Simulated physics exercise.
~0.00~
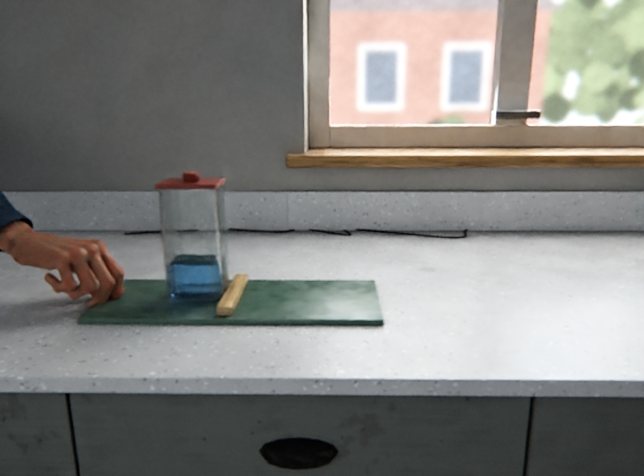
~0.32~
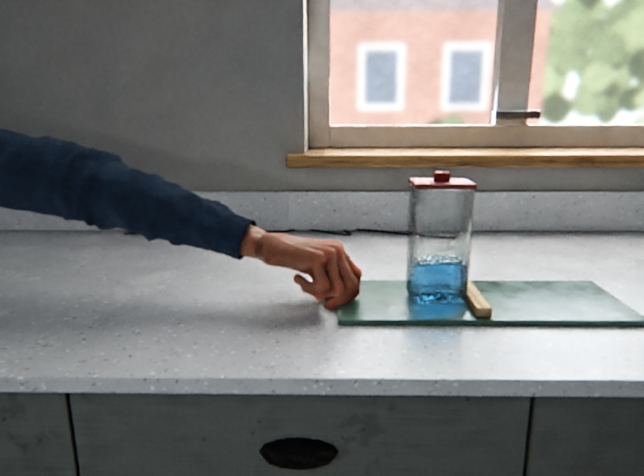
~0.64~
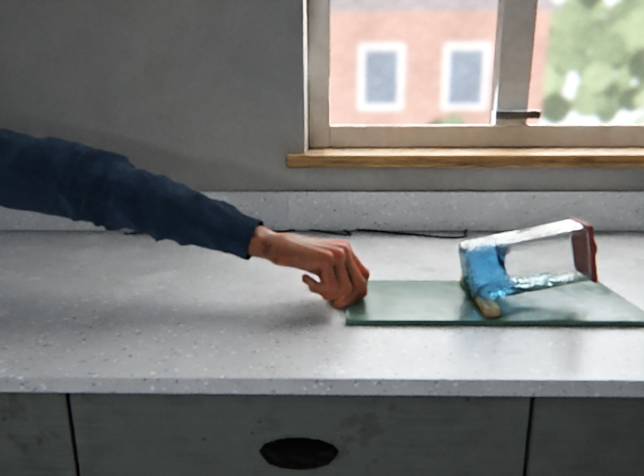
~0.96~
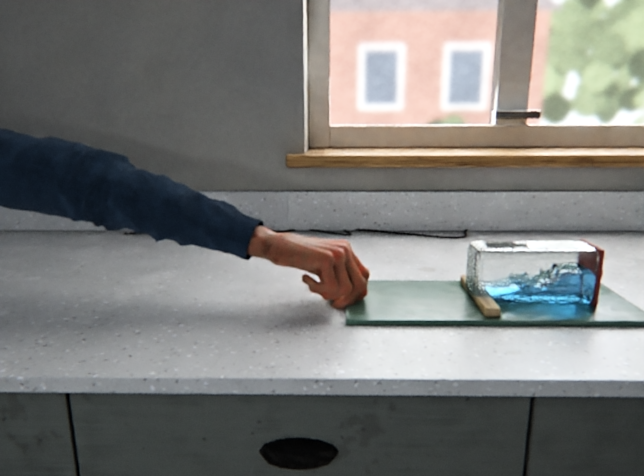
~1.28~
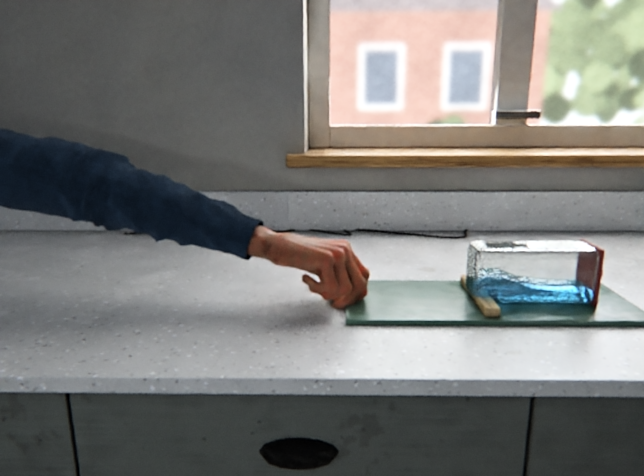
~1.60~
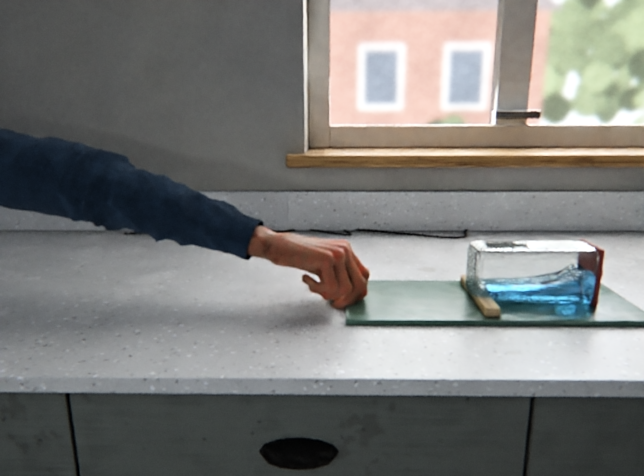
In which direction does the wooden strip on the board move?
The wooden strip moves to the right along with the board.
